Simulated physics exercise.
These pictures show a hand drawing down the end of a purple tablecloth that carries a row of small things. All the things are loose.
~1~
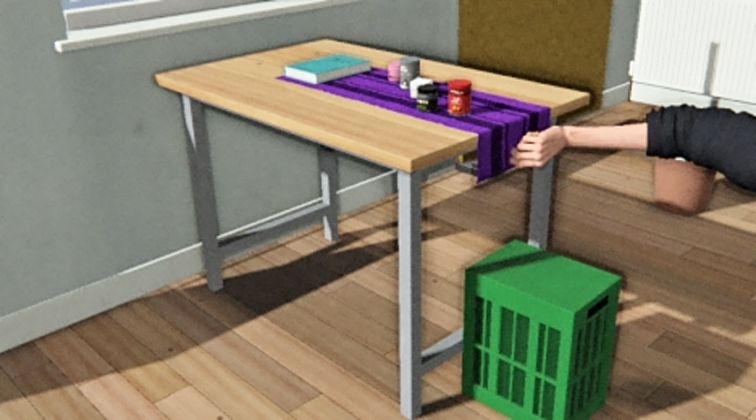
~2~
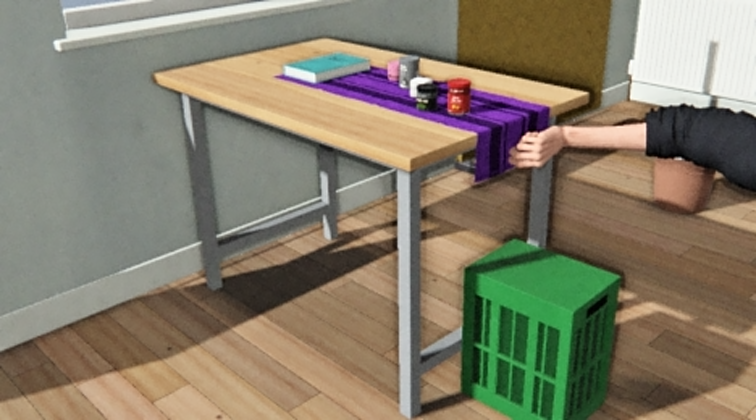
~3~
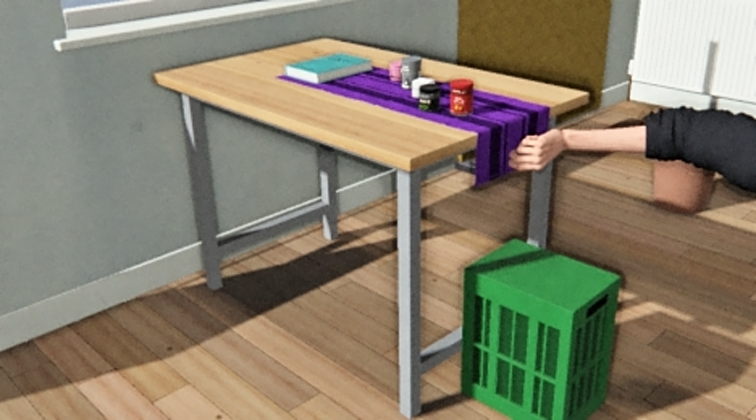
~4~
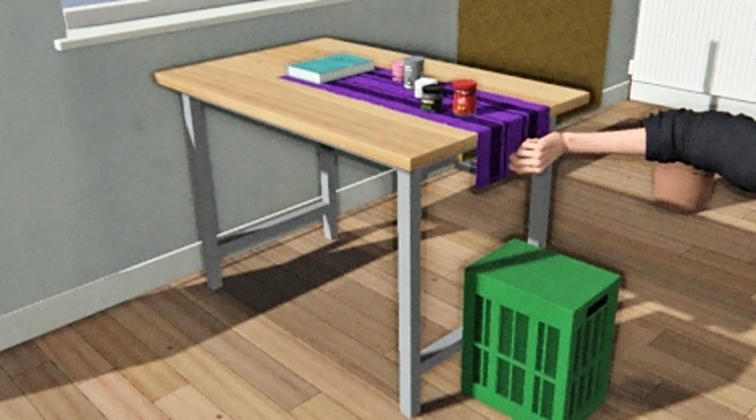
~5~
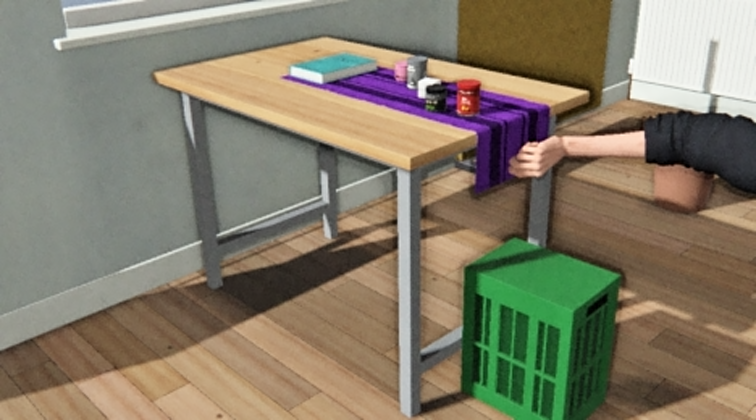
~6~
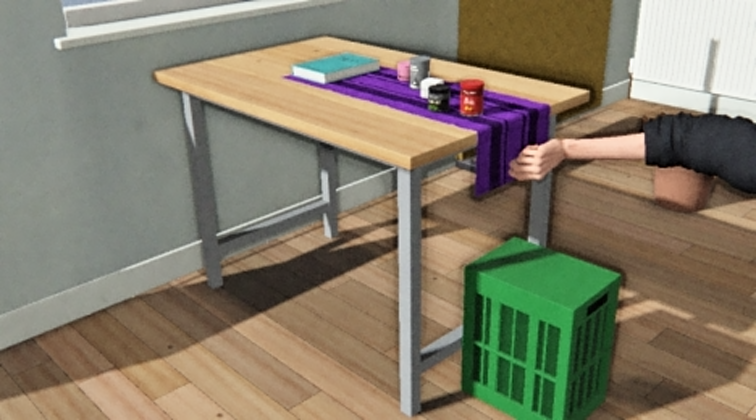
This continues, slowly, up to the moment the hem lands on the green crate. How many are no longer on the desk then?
The answer is two.
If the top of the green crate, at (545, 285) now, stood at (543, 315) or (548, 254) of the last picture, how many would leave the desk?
Then 3 and 1.
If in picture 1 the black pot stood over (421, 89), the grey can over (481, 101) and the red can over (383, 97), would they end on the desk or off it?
The black pot does not fall, the grey can falls, the red can survives.
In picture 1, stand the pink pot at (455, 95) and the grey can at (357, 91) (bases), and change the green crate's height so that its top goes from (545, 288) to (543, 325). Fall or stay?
The pink pot comes down; the grey can stays on.
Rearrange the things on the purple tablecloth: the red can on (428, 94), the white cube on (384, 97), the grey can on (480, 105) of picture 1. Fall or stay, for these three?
The red can remains up, the white cube keeps its place on top, the grey can is carried off.
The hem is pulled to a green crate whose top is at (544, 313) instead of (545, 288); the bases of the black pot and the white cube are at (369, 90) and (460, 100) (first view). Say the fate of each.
The black pot holds on; the white cube falls.
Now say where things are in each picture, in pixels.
Hem (476, 184); red can (460, 82); black pot (428, 87); white cube (422, 81); grey can (410, 59); pink pot (397, 64); top of the crate (545, 288), in the first picture.
Hem (474, 183); red can (460, 81), in the second picture.
Hem (475, 186); black pot (430, 87), in the third picture.
Hem (475, 190); white cube (426, 80); top of the crate (545, 287), in the fourth picture.
Hem (475, 194); grey can (417, 58), in the fifth picture.
Hem (475, 197); red can (473, 82); black pot (439, 87); white cube (433, 80); grey can (420, 58); pink pot (407, 63), in the sixth picture.
Soon after, hem near (512, 205); all still up.
Then, hem near (511, 238); red can gone.
Further on, hem on the crate; red can and black pot gone.
At rest, hem on the crate; red can and black pot gone. Over the edge go two.
